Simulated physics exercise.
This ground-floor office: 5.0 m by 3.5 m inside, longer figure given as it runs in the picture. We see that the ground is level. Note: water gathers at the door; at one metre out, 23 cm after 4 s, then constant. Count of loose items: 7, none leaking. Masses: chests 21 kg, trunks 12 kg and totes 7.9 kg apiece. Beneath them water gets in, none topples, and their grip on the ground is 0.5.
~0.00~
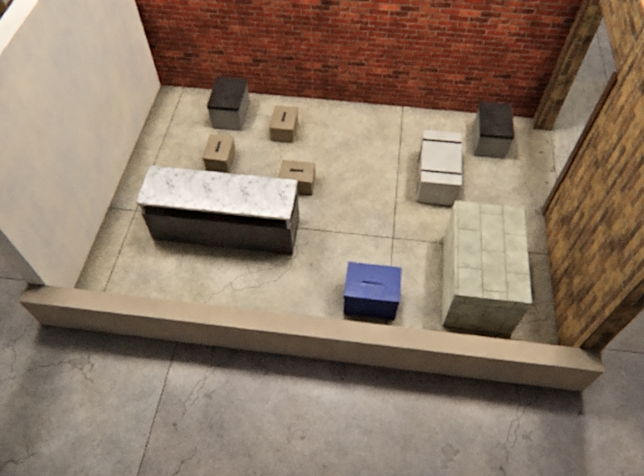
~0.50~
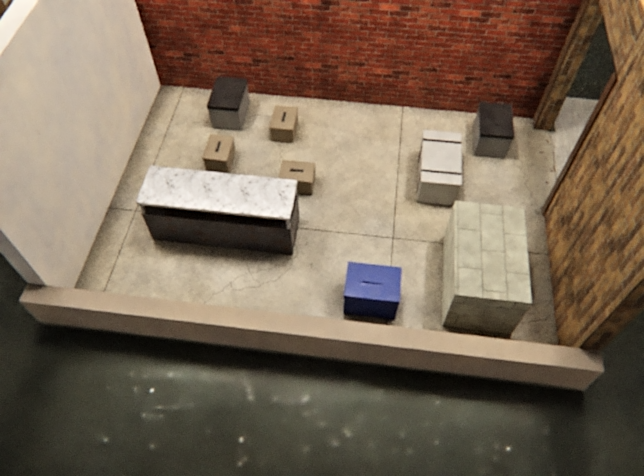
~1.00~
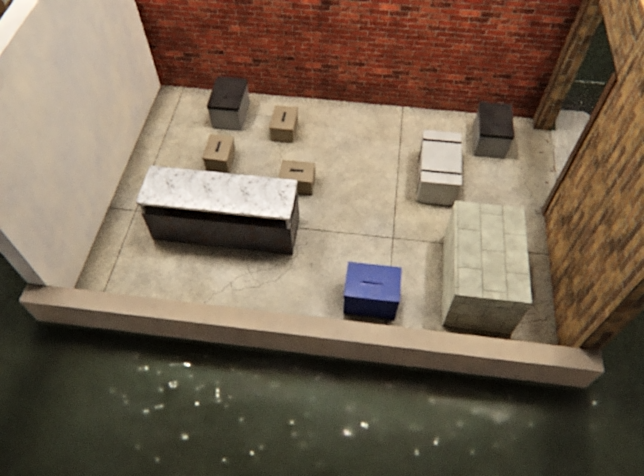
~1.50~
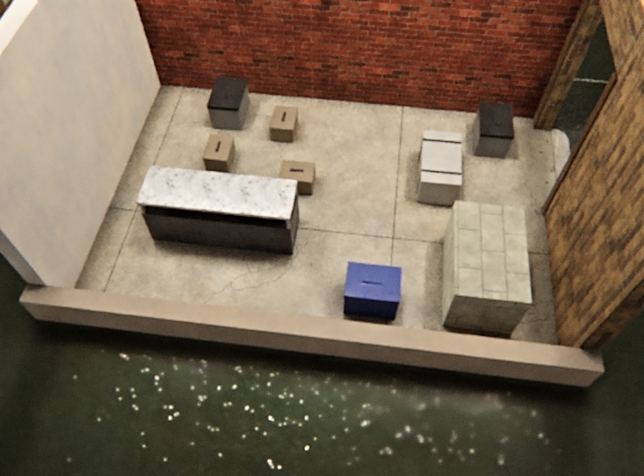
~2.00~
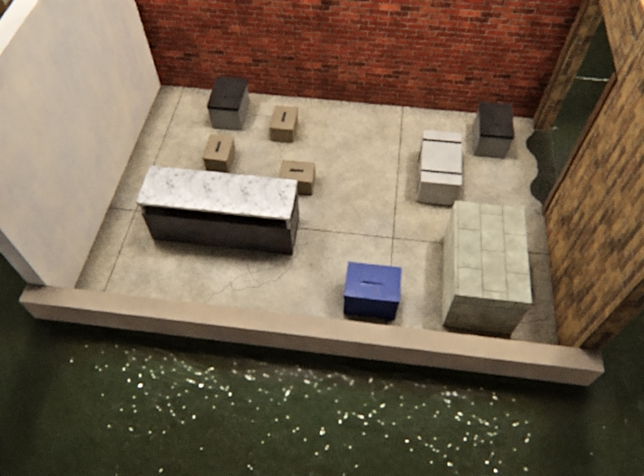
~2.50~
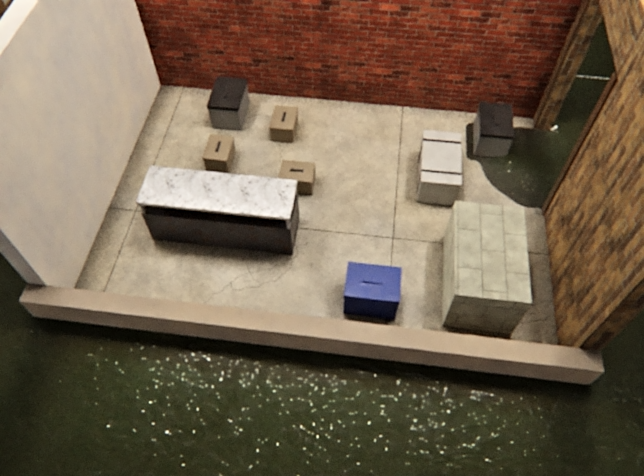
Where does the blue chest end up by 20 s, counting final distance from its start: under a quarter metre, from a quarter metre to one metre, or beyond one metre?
Expect it to be pushed part of a metre.
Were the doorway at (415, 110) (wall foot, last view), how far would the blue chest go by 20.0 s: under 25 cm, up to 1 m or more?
With that change, the blue chest is swept well off.
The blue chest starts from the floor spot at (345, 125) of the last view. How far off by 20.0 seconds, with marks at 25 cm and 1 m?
In that run it wanders far off.
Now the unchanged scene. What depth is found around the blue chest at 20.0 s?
Roughly 19 cm deep.
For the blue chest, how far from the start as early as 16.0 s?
I'd guess some 50 cm by then.
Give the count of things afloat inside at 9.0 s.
By my count, 6.
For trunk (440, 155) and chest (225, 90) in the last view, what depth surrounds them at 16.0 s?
Close to 16 and 20 centimetres.
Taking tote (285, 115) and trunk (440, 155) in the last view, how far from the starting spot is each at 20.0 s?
First 150 cm, then 350 cm.
After 4.0 s the blue chest is near (373, 281), 0.0 m from its start, aground; 0 afloat.
After 9.0 s the blue chest is near (373, 281), 0.0 m from its start, aground; 6 afloat.
After 16.0 s the blue chest is near (416, 298), 0.5 m from its start, afloat; 7 afloat.
After 20.0 s the blue chest is near (414, 297), 0.4 m from its start, afloat; 7 afloat.
